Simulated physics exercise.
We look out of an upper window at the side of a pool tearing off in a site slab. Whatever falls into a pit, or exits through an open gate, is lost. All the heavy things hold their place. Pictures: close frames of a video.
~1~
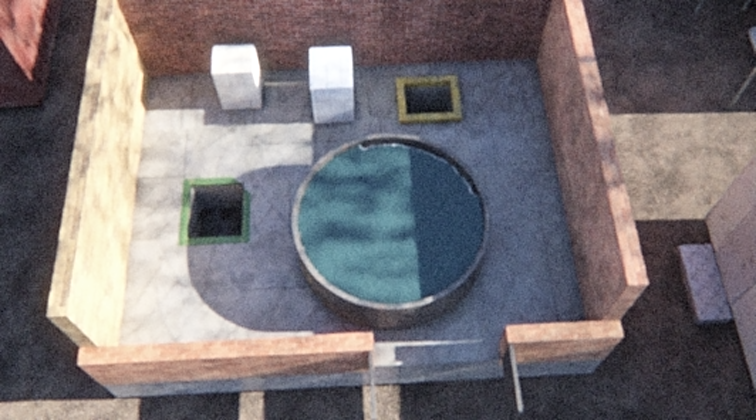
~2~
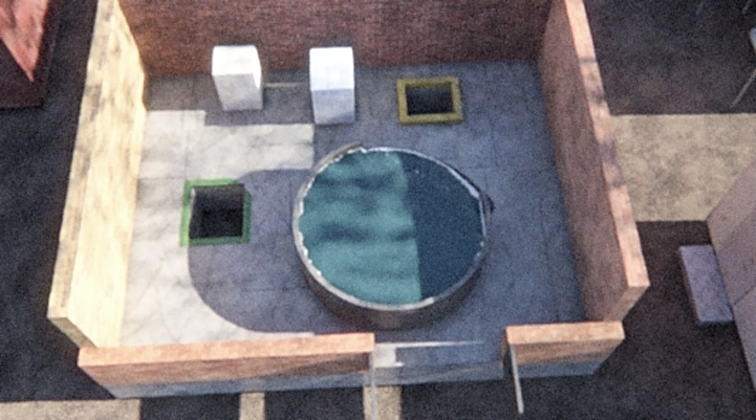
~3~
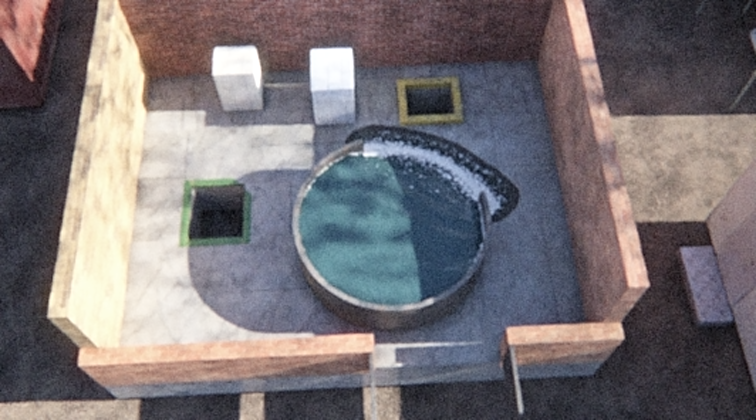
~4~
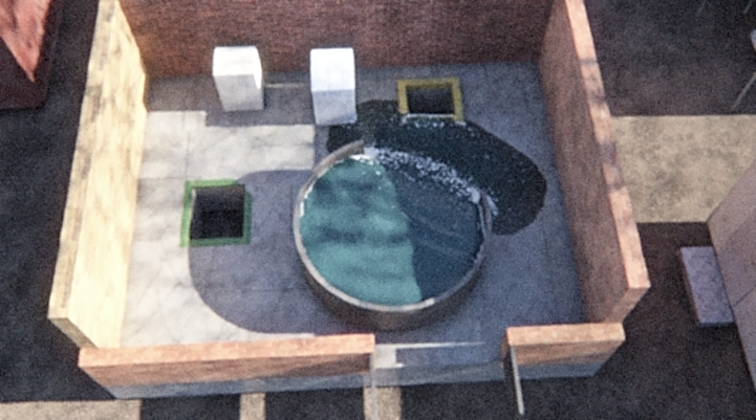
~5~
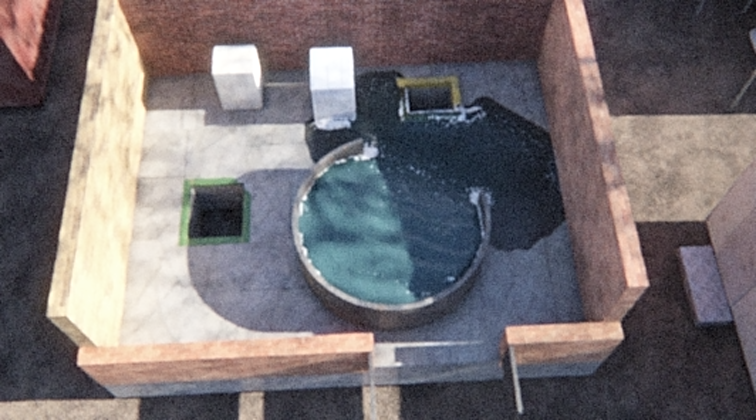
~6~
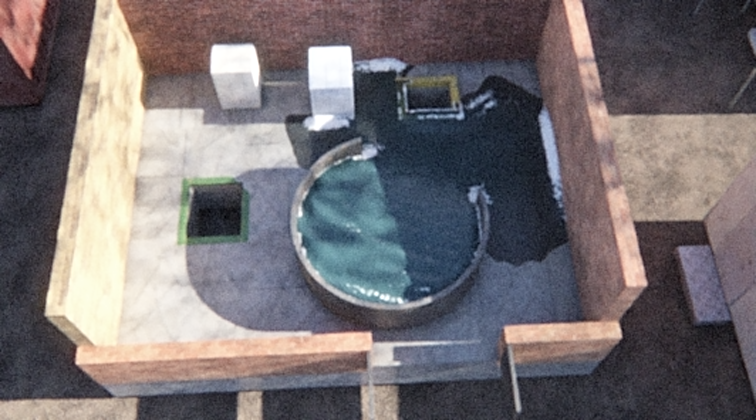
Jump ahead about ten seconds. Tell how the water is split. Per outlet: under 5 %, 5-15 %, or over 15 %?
The gate will receive a cut lying in the five-to-fifteen per cent band, the yellow pit will receive a cut exceeding fifteen per cent, the green pit will receive a cut lying in the five-to-fifteen per cent band.
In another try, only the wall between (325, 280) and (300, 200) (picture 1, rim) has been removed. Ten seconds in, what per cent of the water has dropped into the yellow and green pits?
The yellow pit takes 0 per cent and the green pit 40 per cent.
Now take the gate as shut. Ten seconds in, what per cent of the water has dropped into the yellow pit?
Parts in a hundred: Yellow 35.
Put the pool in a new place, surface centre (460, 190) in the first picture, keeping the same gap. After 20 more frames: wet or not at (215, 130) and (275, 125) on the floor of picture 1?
One after the other, they come out spared and submerged.
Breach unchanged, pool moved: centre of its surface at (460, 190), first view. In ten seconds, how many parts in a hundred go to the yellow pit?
Share in the yellow pit - 35 in a hundred.
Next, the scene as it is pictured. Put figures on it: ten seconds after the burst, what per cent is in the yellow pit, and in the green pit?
In order, near 28 and 10 in a hundred.
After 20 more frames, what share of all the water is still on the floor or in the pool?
I'd put it near 78 %.
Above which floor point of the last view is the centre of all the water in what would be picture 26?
Centre point: Around (417, 168).
A moment on, water covers 35 % of the floor; the gate 0 %, the yellow pit 5 %, the green pit 0 %.
Next, water covers 45 % of the floor; the gate 0 %, the yellow pit 12 %, the green pit 0 %.
Then, water covers 65 % of the floor; the gate 0 %, the yellow pit 22 %, the green pit 0 %.
Later, water covers 90 % of the floor; the gate 3 %, the yellow pit 28 %, the green pit 5 %.
In the end, water covers 100 % of the floor; the gate 10 %, the yellow pit 28 %, the green pit 10 %.
